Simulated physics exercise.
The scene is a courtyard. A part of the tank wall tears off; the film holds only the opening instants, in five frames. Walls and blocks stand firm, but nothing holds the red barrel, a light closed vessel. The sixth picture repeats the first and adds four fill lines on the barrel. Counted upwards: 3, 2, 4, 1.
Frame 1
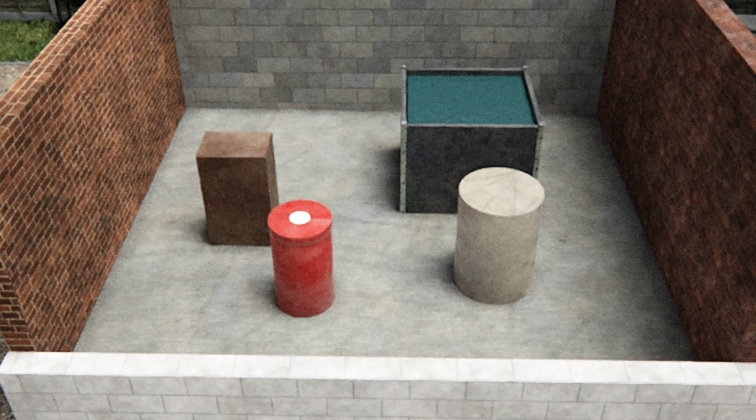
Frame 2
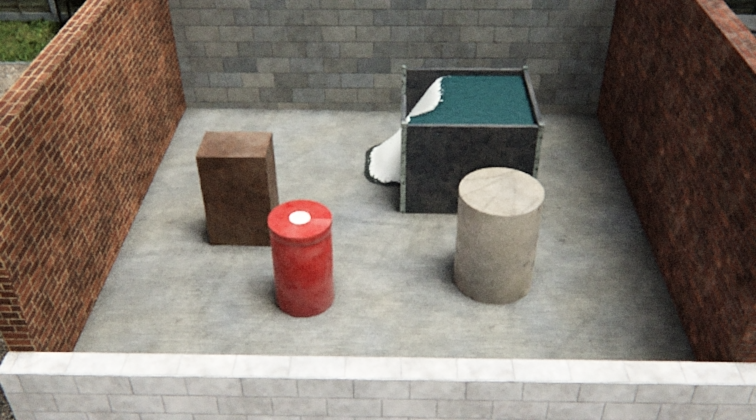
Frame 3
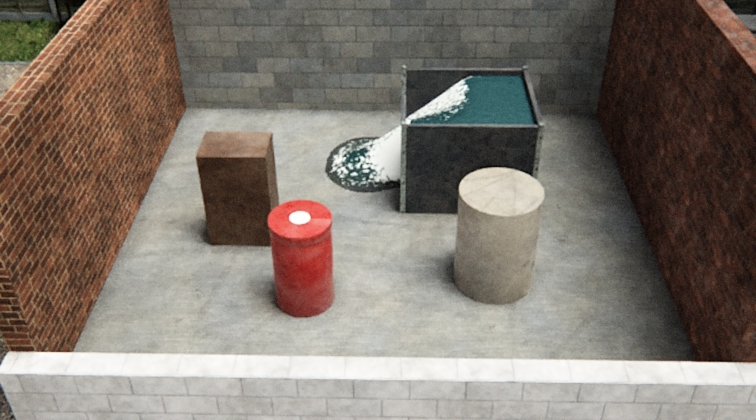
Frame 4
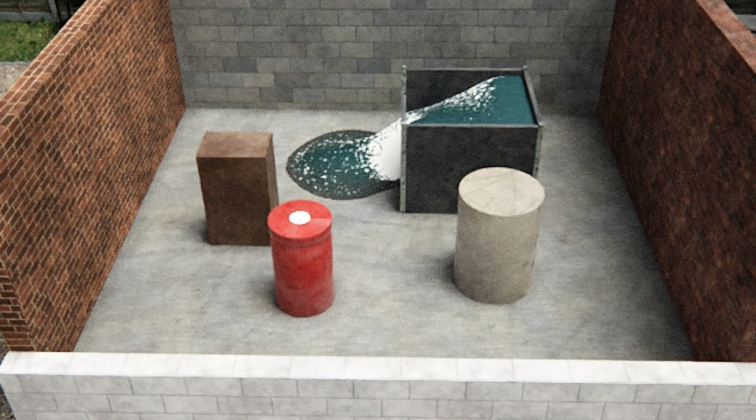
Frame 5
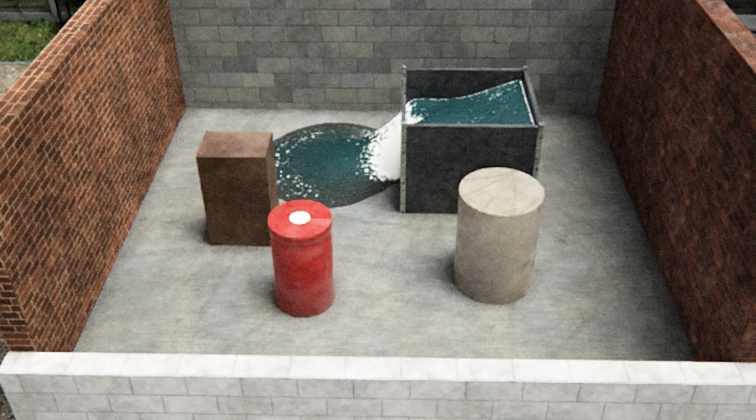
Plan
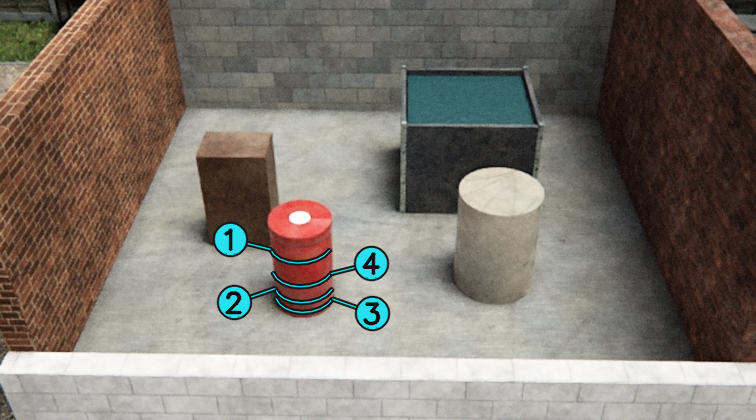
Dark open-topped tank in a walled courtyard releasing foamy green water from its left side, the puddle spreading leftward behind a red barrel.
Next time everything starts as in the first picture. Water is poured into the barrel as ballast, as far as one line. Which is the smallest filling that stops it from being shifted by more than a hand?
That is mark 3.
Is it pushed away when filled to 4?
No, that is safe.
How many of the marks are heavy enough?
All four.
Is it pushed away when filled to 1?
No, that is safe.
On the marked copy, 1 at (297, 263); 2 at (301, 302); 3 at (302, 312); 4 at (299, 286); from the bottom up 3, 2, 4, 1.
With 1, it does not move.
With 2, it does not move.
With 3, it does not move.
With 4, it does not move.
